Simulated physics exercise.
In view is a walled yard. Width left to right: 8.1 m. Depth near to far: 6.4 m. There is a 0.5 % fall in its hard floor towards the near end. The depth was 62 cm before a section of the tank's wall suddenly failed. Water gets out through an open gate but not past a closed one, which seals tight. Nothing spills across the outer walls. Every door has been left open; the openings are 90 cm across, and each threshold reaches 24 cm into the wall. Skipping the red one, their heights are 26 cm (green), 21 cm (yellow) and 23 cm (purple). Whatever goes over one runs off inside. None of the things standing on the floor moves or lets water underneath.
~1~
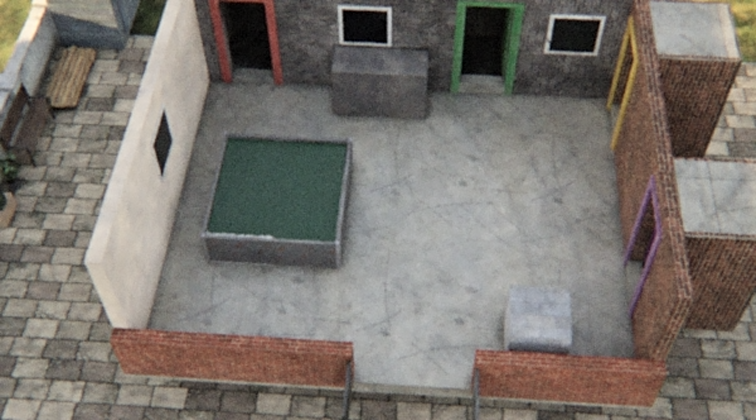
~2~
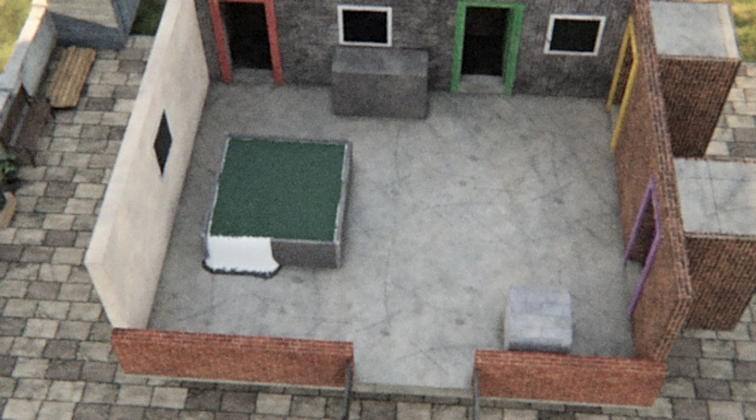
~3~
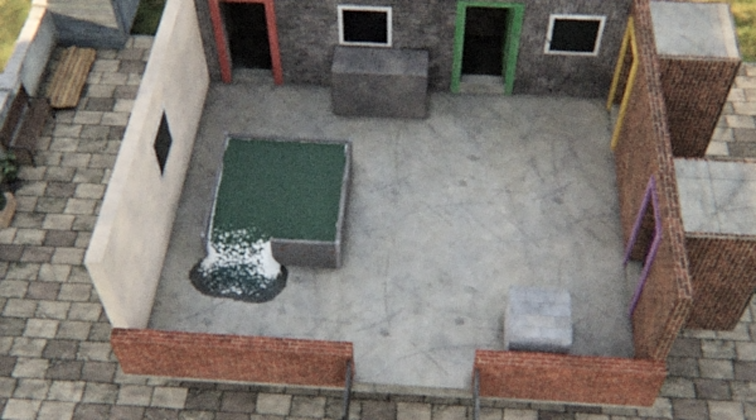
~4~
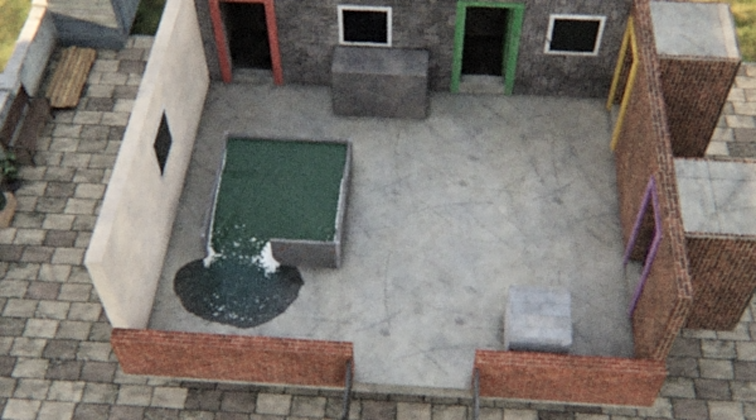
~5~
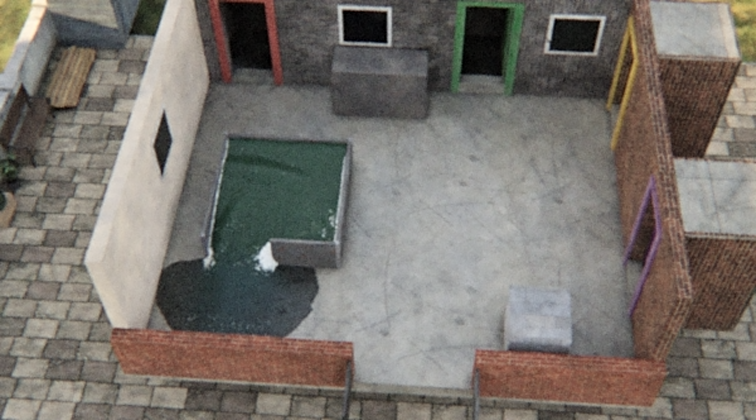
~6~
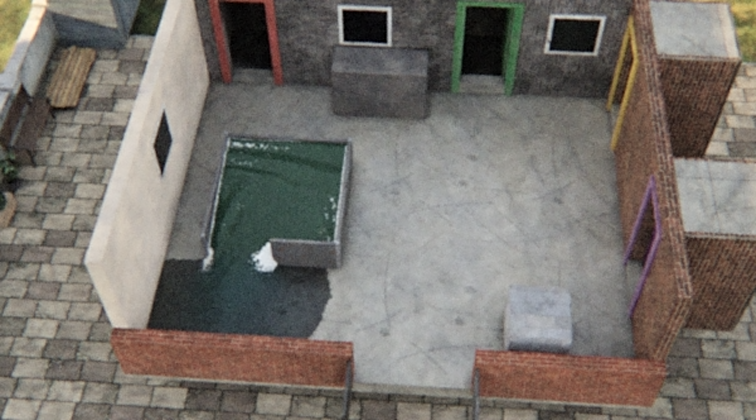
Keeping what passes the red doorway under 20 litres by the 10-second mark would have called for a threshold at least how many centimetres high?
It would have called for about 10 cm.
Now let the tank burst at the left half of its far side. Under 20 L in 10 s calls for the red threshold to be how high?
Then something near 34 cm.
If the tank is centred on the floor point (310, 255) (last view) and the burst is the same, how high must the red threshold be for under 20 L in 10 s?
Then roughly 17 cm.
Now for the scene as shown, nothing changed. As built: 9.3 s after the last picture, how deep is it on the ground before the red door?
You'd measure close to 8.5 cm there.
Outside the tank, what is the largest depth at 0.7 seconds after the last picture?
Roughly 55 cm.
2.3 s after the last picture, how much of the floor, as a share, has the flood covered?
30 %.
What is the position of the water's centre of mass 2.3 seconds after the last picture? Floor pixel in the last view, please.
(266, 264), roughly.
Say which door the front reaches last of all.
Door: Green.
Then, 0.7 s after the last picture water covers 10 % of the floor, deepest (55 cm) near (140, 355); it has not reached the red door.
Then, 2.3 s after the last picture water covers 30 % of the floor, deepest (34 cm) near (140, 355); it has not reached the red door.
Then, 9.3 s after the last picture water covers 95 % of the floor, deepest (12 cm) near (162, 356); 9 cm at the red door, 2 litres in over its 14 cm threshold.
At the red door as built, the water peaked near 14 cm, 5.5 s after the last picture.
Run again over the same 10 s with other heights there, 45 litres in over 8 cm, 13 litres over 11 cm. The limit of 20 litres is kept from about 10 cm up.
